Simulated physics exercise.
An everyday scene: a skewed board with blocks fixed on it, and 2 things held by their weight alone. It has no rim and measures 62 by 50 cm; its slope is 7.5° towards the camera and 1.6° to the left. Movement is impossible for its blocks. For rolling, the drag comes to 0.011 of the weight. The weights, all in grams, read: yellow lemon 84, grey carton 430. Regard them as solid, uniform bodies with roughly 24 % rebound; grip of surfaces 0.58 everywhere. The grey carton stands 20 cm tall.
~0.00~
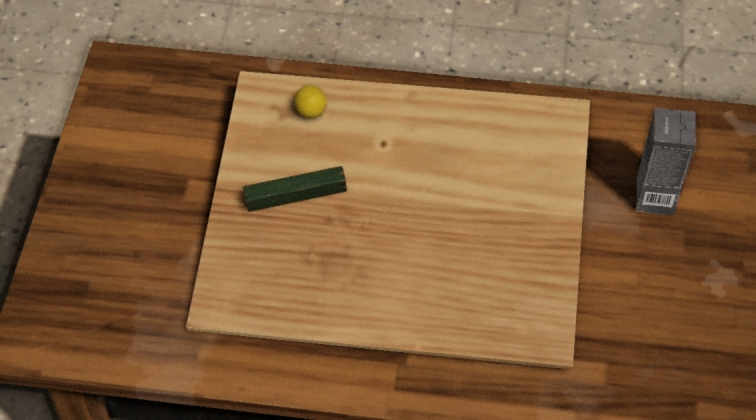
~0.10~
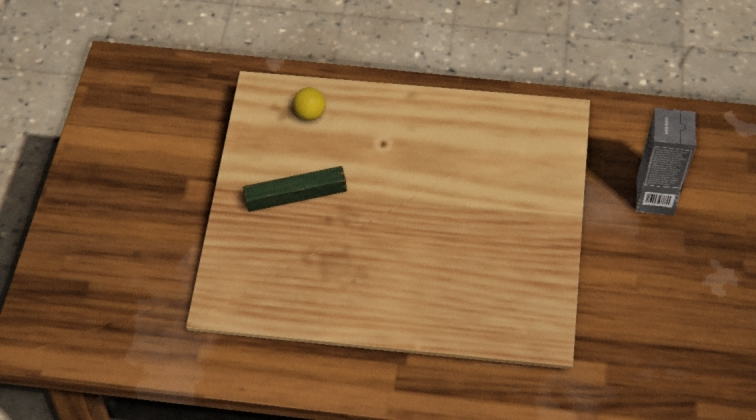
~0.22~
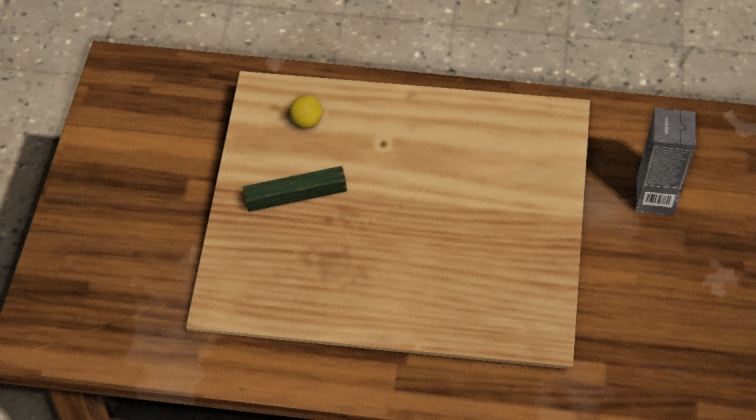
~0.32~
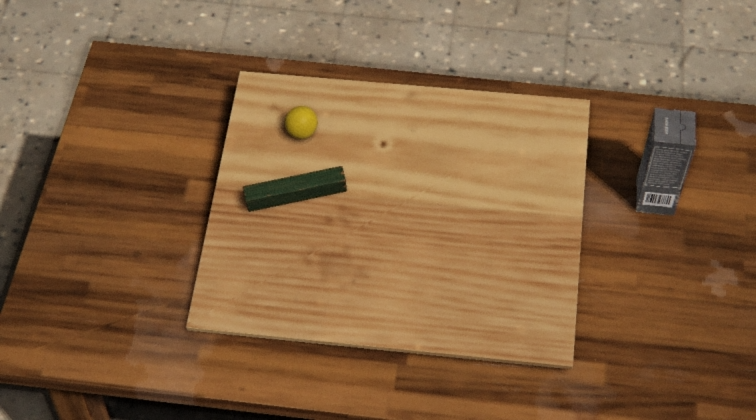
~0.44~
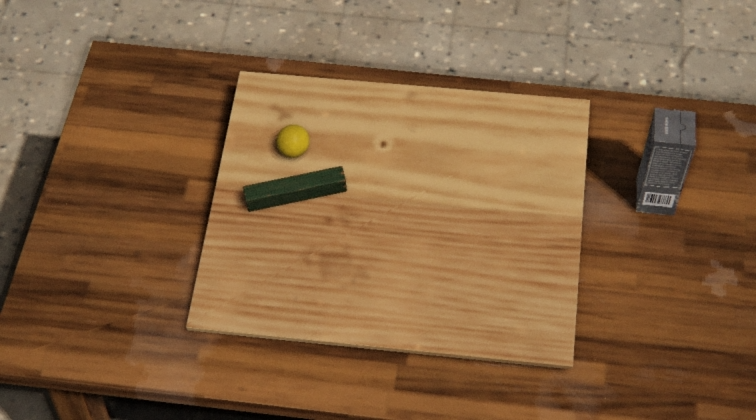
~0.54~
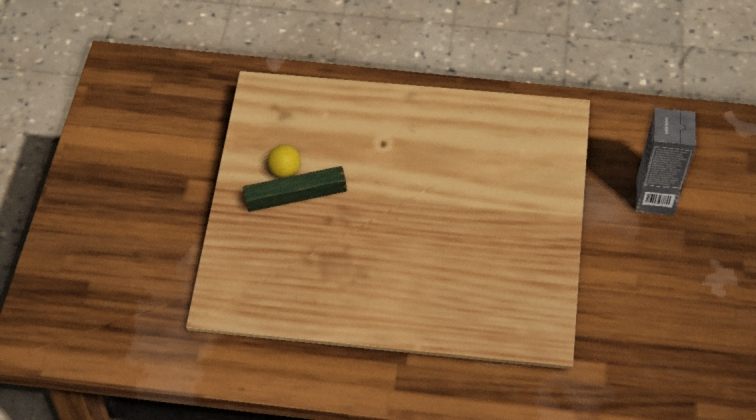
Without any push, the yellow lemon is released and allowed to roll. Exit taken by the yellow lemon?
Left.
Around 0.74 s, 28 cm of board to the near edge; yellow lemon near (259, 171).
Around 1.14 s, it has gone over the left edge; yellow lemon near (202, 196).
Around 1.24 s, it has gone over the left edge; yellow lemon near (183, 222).
Around 1.44 s, it has gone over the left edge; yellow lemon near (138, 243).
Finally (1.5 s), it has gone over the left edge; grey carton still in place (within 8 cm).
